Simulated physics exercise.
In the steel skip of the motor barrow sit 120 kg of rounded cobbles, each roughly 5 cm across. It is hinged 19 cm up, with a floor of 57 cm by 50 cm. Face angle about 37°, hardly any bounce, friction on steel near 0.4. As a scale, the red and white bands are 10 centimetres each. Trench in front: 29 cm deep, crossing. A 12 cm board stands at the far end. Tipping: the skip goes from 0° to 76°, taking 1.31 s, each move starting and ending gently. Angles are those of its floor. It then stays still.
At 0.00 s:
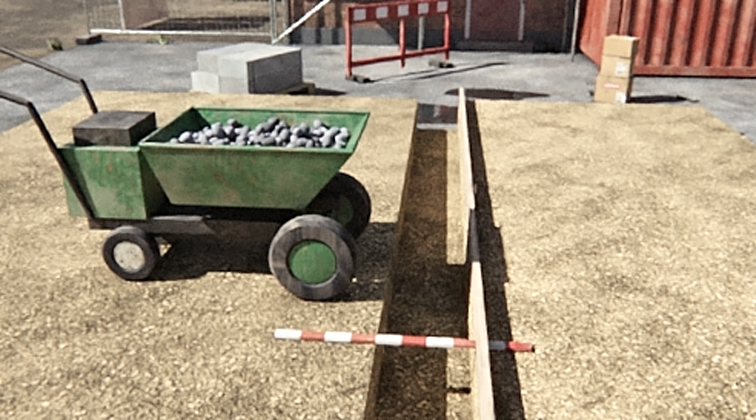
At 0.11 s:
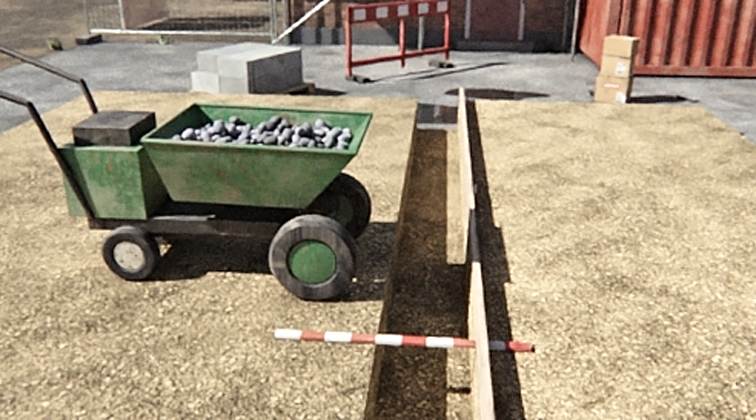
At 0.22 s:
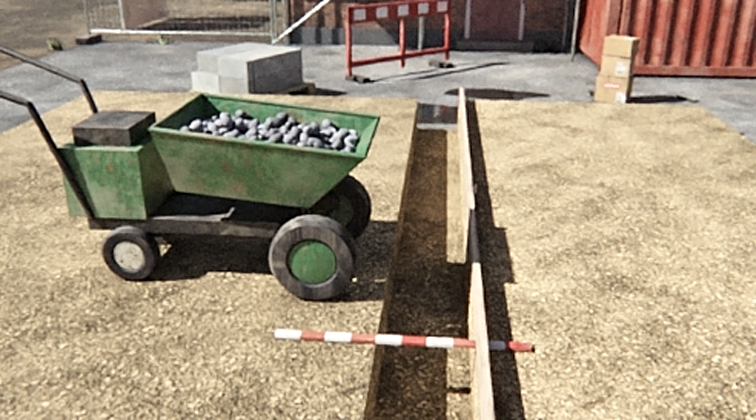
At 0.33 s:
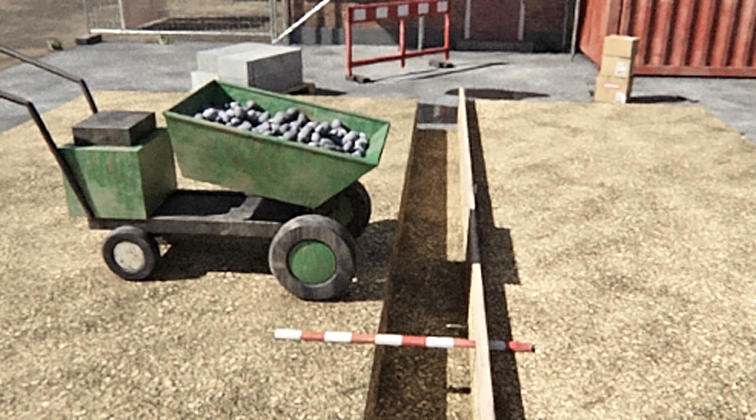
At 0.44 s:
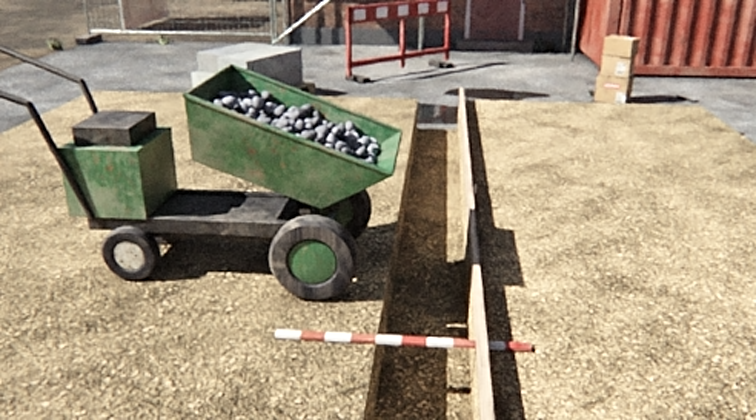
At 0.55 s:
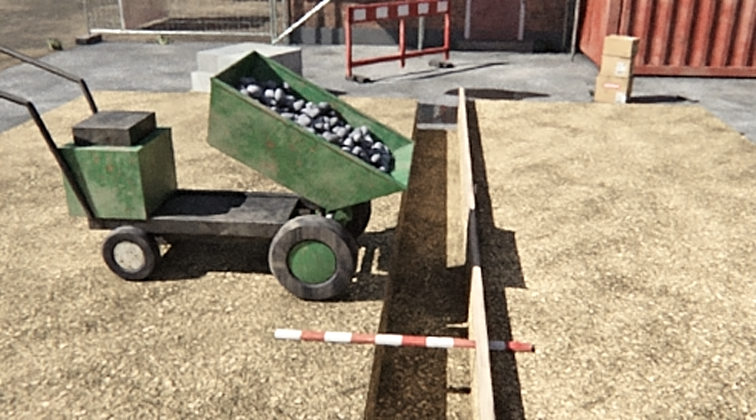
The clip opens on a green motor barrow, its skip level and loaded with rounded grey stones, standing left of a narrow trench in gravel. The skip begins to tilt slowly, then rises steeply at its left end as its right lip lowers beside the trench, the stones shifting toward that lip.
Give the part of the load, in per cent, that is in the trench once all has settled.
Close to 65 in a hundred.
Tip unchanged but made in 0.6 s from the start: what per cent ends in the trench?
About 50 percent, I'd say.
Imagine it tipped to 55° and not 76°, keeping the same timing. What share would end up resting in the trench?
Roughly 40 percent.
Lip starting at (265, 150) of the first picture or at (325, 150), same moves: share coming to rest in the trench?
First place: Near 95%; second place: Near 95%.
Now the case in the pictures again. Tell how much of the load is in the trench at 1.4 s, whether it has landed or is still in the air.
Roughly 30 percent of the load.
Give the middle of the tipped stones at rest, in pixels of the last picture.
Somewhere near pixel (455, 308).
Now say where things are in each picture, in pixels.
In the first frame, the skip is at 0°, its lip at (353, 152); the top of the load is at (283, 130).
In the second frame, the skip is at 2°, its lip at (357, 153); the top of the load is at (285, 129); the stones move at 0.2 m/s on average.
The third frame shows lip at (365, 157), floor tilted 6°, highest stones at (261, 124); the stones move at 0.4 m/s on average.
In the fourth frame, the skip is at 12°, its lip at (378, 164); the top of the load is at (225, 112); the stones move at 0.6 m/s on average.
The fifth frame shows lip at (393, 175), floor tilted 20°, highest stones at (237, 100); the stones move at 0.7 m/s on average.
The sixth frame shows lip at (407, 189), floor tilted 29°, highest stones at (253, 86); the stones move at 0.7 m/s on average.
After 1.0 s the floor is at 64°; 99 % in the skip, 1 % in the trench; the foremost stones are at (448, 225).
After 1.4 s the floor is at 76°; 45 % in the skip, 31 % in the trench, 24 % past the trench; the foremost stones are at (570, 289).
After 1.8 s the floor is at 76°; 12 % in the skip, 53 % in the trench, 35 % past the trench; the foremost stones are at (649, 273).
After 3.7 s the floor is at 76°; 0 % in the skip, 65 % in the trench, 35 % past the trench; the foremost stones are at (713, 284).
